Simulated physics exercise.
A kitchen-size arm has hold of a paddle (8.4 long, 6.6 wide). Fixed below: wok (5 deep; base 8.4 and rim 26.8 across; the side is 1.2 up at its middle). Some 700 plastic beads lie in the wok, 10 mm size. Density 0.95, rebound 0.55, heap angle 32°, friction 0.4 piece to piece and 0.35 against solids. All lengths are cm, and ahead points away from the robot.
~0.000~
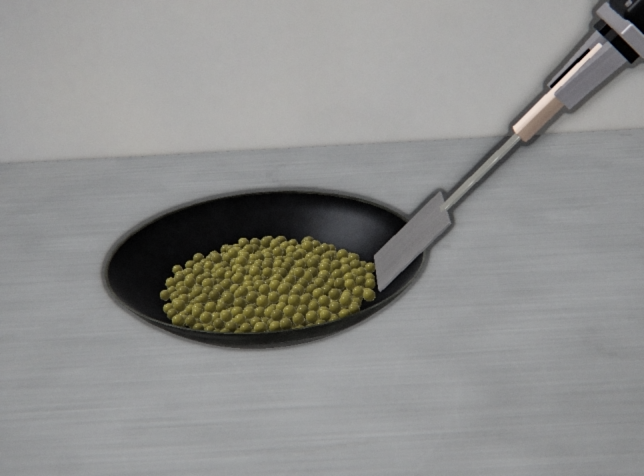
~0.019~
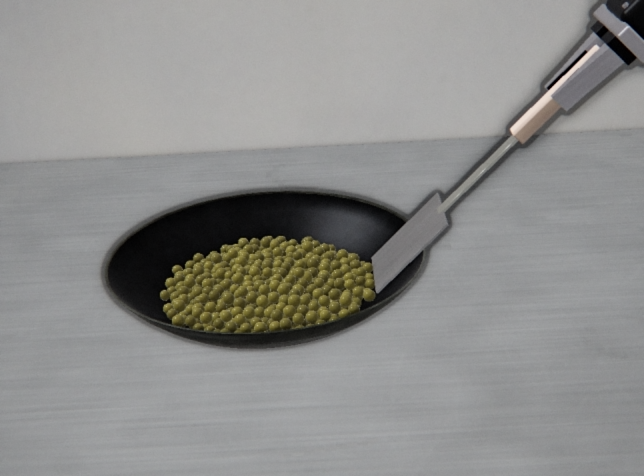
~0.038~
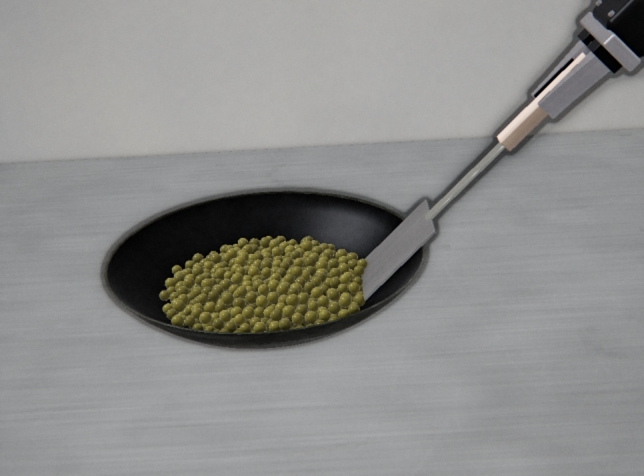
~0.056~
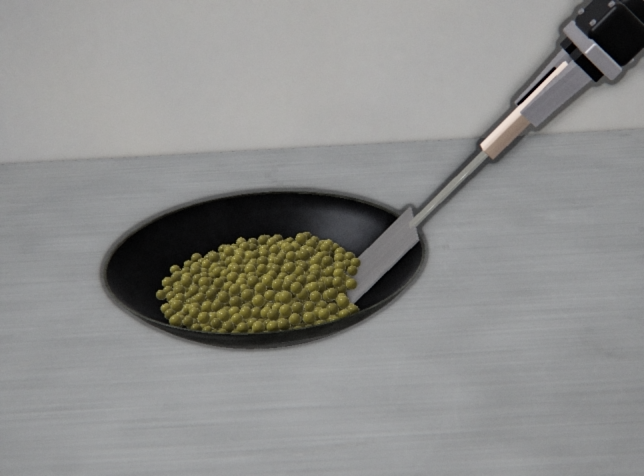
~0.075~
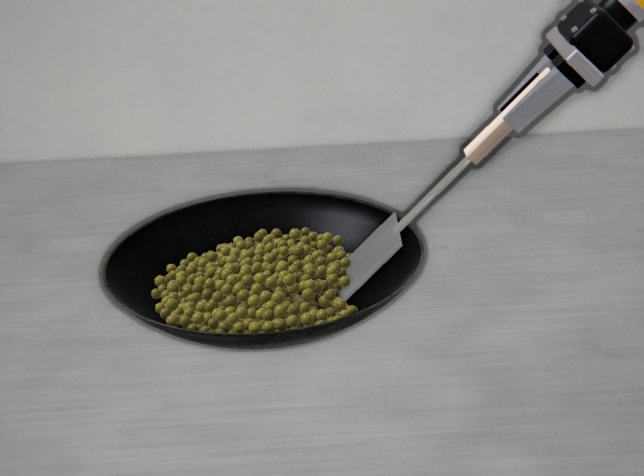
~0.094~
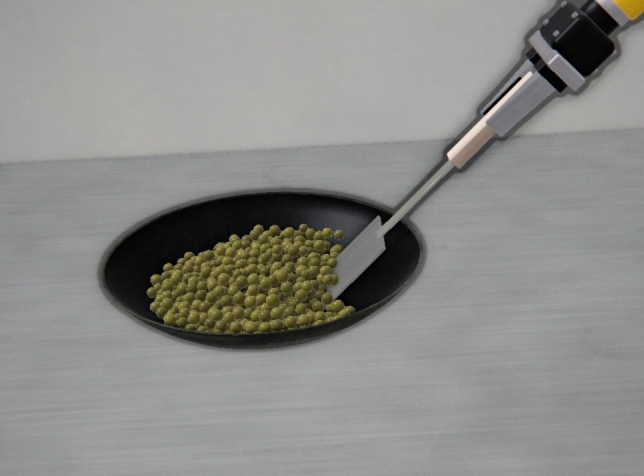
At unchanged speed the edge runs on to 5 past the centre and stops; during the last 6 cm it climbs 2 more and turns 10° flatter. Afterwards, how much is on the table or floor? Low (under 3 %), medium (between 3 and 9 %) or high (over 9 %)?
Answer: Low; under 3 % of the plastic beads finish on the table or floor.
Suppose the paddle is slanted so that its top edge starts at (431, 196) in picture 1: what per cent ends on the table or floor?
About 0 per cent.
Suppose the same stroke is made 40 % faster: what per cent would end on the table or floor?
It would be near 0 per cent.
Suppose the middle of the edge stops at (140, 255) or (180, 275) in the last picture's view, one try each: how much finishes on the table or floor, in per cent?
Some 25 and 5 per cent.
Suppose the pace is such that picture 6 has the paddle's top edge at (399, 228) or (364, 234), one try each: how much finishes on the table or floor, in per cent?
Some 0 and 0 per cent.
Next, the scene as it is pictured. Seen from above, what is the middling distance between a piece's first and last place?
Roughly 4 cm.
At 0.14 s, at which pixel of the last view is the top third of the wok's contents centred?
Near (234, 279).
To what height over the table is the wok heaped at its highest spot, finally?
Some 6.0 cm.
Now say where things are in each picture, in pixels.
Paddle top edge at (445, 207), sloping 45°; upper third of the load around (271, 276), from x 165 to 370, top at y 240; 700 in the wok, in the first picture.
Paddle top edge at (443, 208), sloping 45°; upper third of the load around (271, 276), from x 165 to 370, top at y 240, in the second picture.
Paddle top edge at (431, 215), sloping 45°; upper third of the load around (274, 277), from x 165 to 360, top at y 240, in the third picture.
Paddle top edge at (414, 223), sloping 45°; upper third of the load around (270, 275), from x 160 to 355, top at y 235, in the fourth picture.
Paddle top edge at (398, 228), sloping 45°; upper third of the load around (266, 274), from x 155 to 350, top at y 230, in the fifth picture.
Paddle top edge at (382, 232), sloping 45°; upper third of the load around (259, 275), from x 150 to 350, top at y 230; 700 in the wok, in the sixth picture.
After 0.14 s, sloping 45°, highest piece 6 above the table; 700 in the wok.
After 0.19 s, sloping 40°, highest piece 5 above the table; 700 in the wok.
After 0.41 s, sloping 35°, highest piece 5 above the table; 700 in the wok.
After 1.46 s, sloping 35°, highest piece 5 above the table; 700 in the wok.
At rest, 700 in the wok. That is 0 % on the table or floor.
